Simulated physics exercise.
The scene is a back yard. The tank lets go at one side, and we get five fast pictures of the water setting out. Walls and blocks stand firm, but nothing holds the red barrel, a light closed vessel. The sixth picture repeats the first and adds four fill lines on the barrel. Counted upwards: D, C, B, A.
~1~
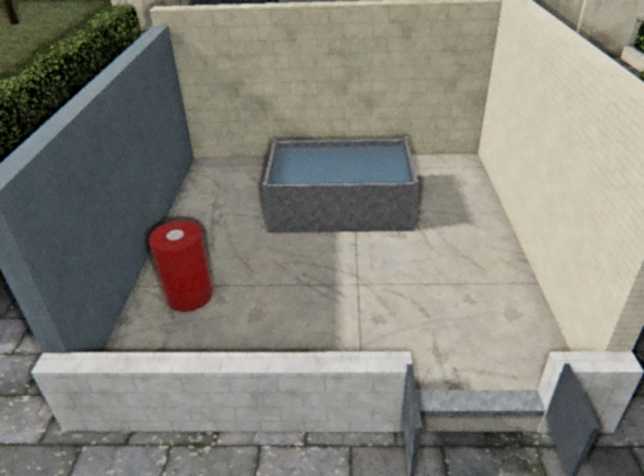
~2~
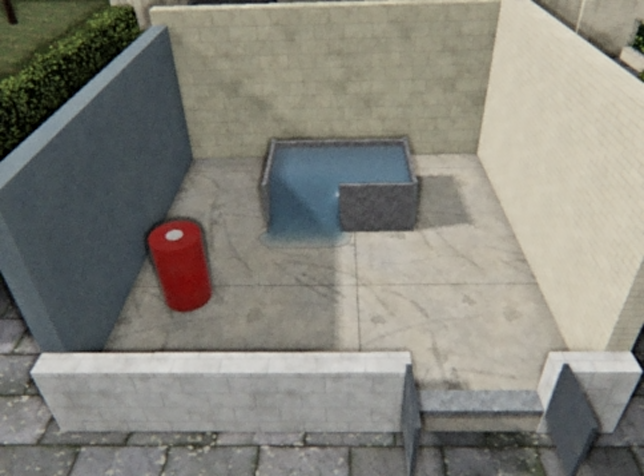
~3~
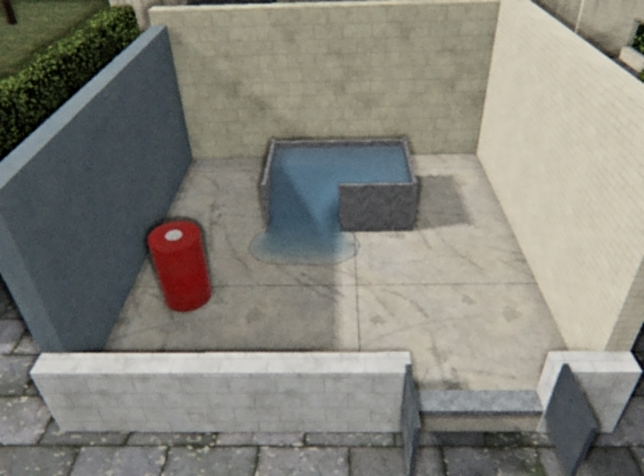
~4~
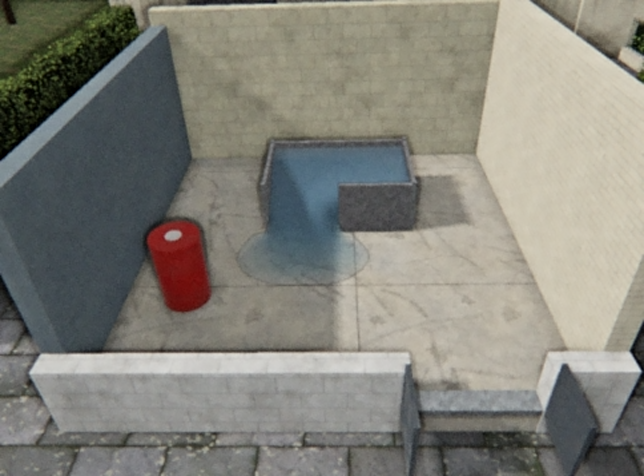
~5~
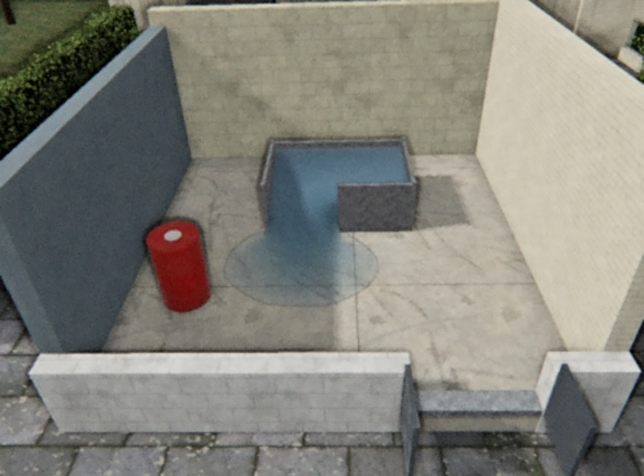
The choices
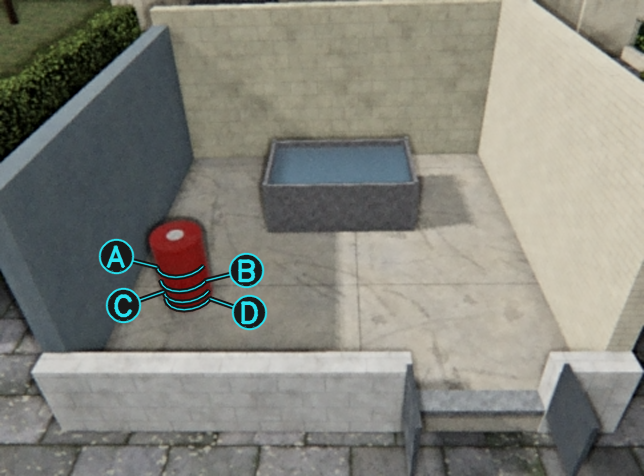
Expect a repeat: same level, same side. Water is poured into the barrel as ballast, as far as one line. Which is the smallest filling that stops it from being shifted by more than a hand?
B.
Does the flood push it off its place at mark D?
Yes, that goes wrong.
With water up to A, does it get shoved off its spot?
No.
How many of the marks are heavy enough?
Two of them.
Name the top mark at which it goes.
The answer is C.
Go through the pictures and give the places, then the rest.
Lid of the red barrel at (175, 235); tank full, its middle at (340, 166); open gate at (479, 355).
Water covers 2 % of the ground, mostly out of sight from here.
Water covers 4 % of the ground and is seen nearest the barrel at (263, 252).
Water covers 7 % of the ground and is seen nearest the barrel at (255, 272).
Lid of the red barrel at (173, 236); water covers 10 % of the ground and is seen nearest the barrel at (238, 278).
On the marked copy, A at (175, 277); B at (179, 291); C at (182, 302); D at (184, 309); from the bottom up D, C, B, A.
With A, it does not move.
With B, it does not move.
With C, it is pushed about its own width away.
With D, it is pushed about 4 times its own width away.
